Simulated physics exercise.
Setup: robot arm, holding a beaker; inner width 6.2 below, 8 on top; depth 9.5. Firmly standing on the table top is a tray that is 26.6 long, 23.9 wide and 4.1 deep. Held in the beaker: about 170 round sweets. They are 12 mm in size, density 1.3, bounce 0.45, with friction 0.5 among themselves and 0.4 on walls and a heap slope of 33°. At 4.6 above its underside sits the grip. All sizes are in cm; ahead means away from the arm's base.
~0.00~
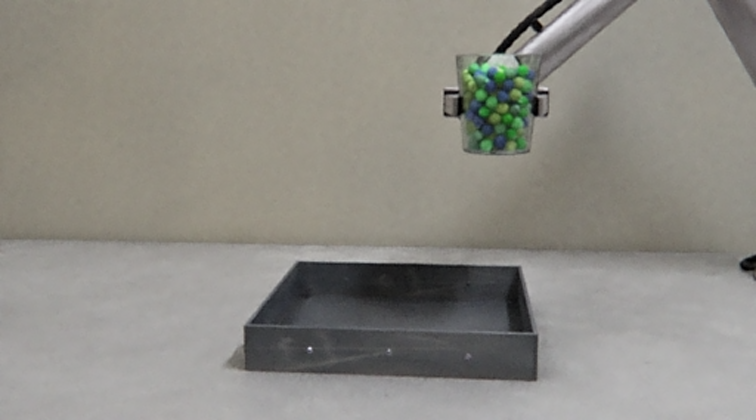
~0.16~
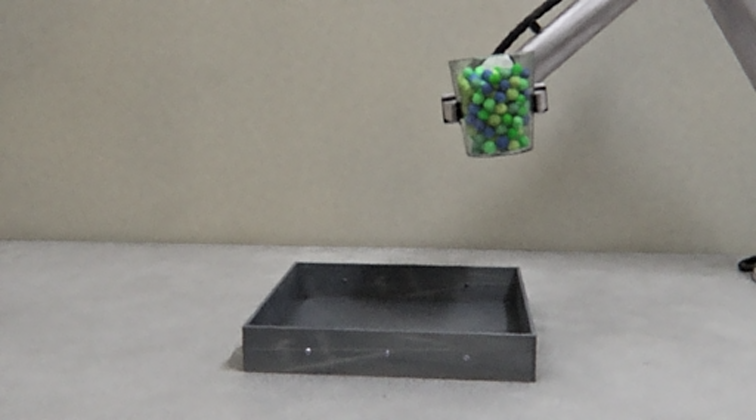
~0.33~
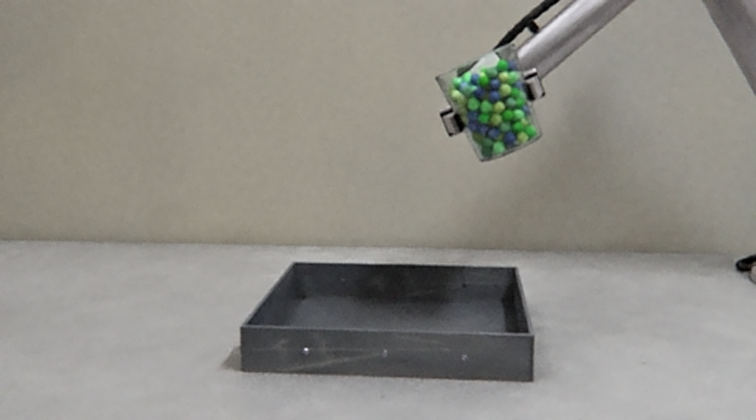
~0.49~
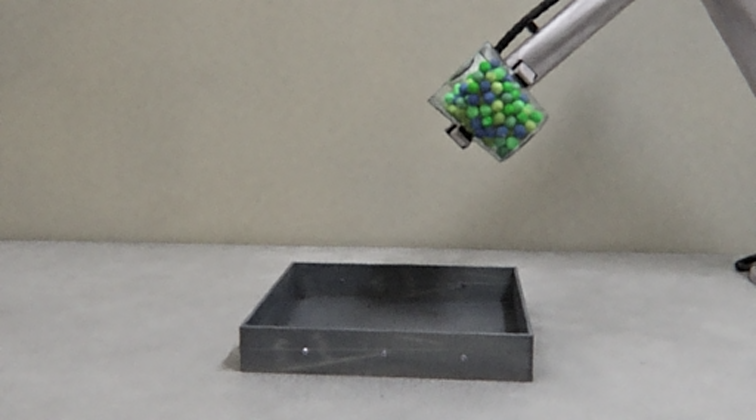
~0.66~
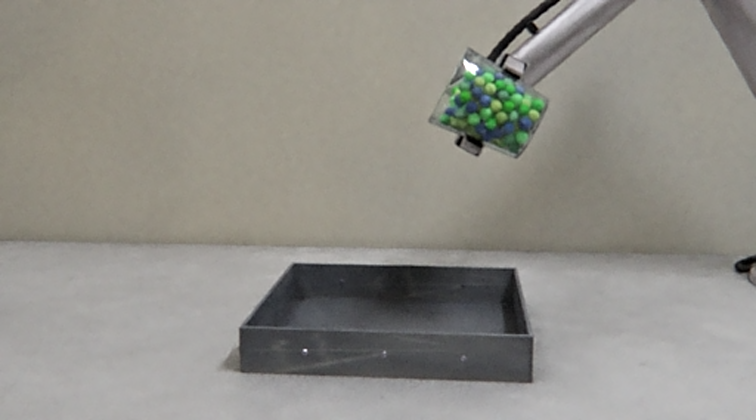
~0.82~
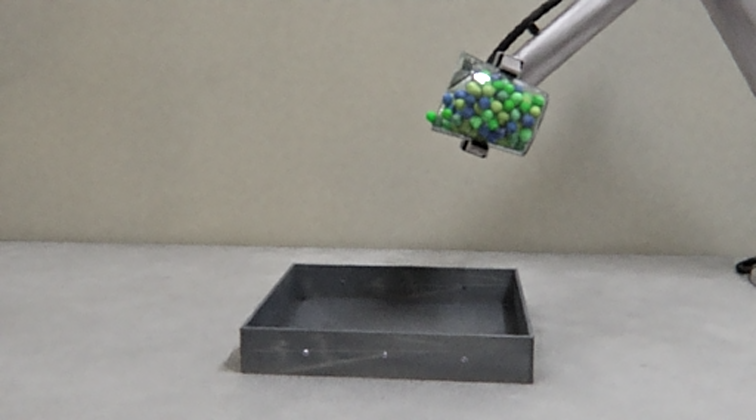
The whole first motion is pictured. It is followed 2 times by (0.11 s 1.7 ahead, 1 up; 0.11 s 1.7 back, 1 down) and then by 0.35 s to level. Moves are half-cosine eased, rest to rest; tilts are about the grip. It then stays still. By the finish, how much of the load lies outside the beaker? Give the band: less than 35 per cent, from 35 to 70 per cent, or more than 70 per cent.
The band is less than 35 per cent.
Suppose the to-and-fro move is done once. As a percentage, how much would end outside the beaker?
I'd expect something close to 10 per cent.
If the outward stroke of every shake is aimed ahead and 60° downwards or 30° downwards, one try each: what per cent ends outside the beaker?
Roughly 0 per cent, then 15 per cent.
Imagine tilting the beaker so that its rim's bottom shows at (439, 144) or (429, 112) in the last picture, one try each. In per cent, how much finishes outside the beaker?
Around 55 per cent, then around 5 per cent.
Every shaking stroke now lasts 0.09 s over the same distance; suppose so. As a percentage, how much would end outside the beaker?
I'd expect some 30 per cent.
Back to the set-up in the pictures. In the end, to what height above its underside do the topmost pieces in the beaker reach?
I'd put it at close to 8.0 centimetres.
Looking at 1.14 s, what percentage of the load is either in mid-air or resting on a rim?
Roughly 5 percent.
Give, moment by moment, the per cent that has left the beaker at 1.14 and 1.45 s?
I'd put it near 10 percent first and near 20 percent later.
By 1.14 s, tilted 69° forward, highest piece 28 above the table; 154 in the beaker, 7 in the tray, 9 in flight or on a rim.
By 1.45 s, tilted 29° forward, highest piece 28 above the table; 134 in the beaker, 33 in the tray, 3 in flight or on a rim.
By 1.81 s, level, highest piece 27 above the table; 134 in the beaker, 36 in the tray.
By 2.86 s, level, highest piece 27 above the table; 134 in the beaker, 36 in the tray.
Final count, 134 in the beaker, 36 in the tray. That is 21 % outside the beaker.
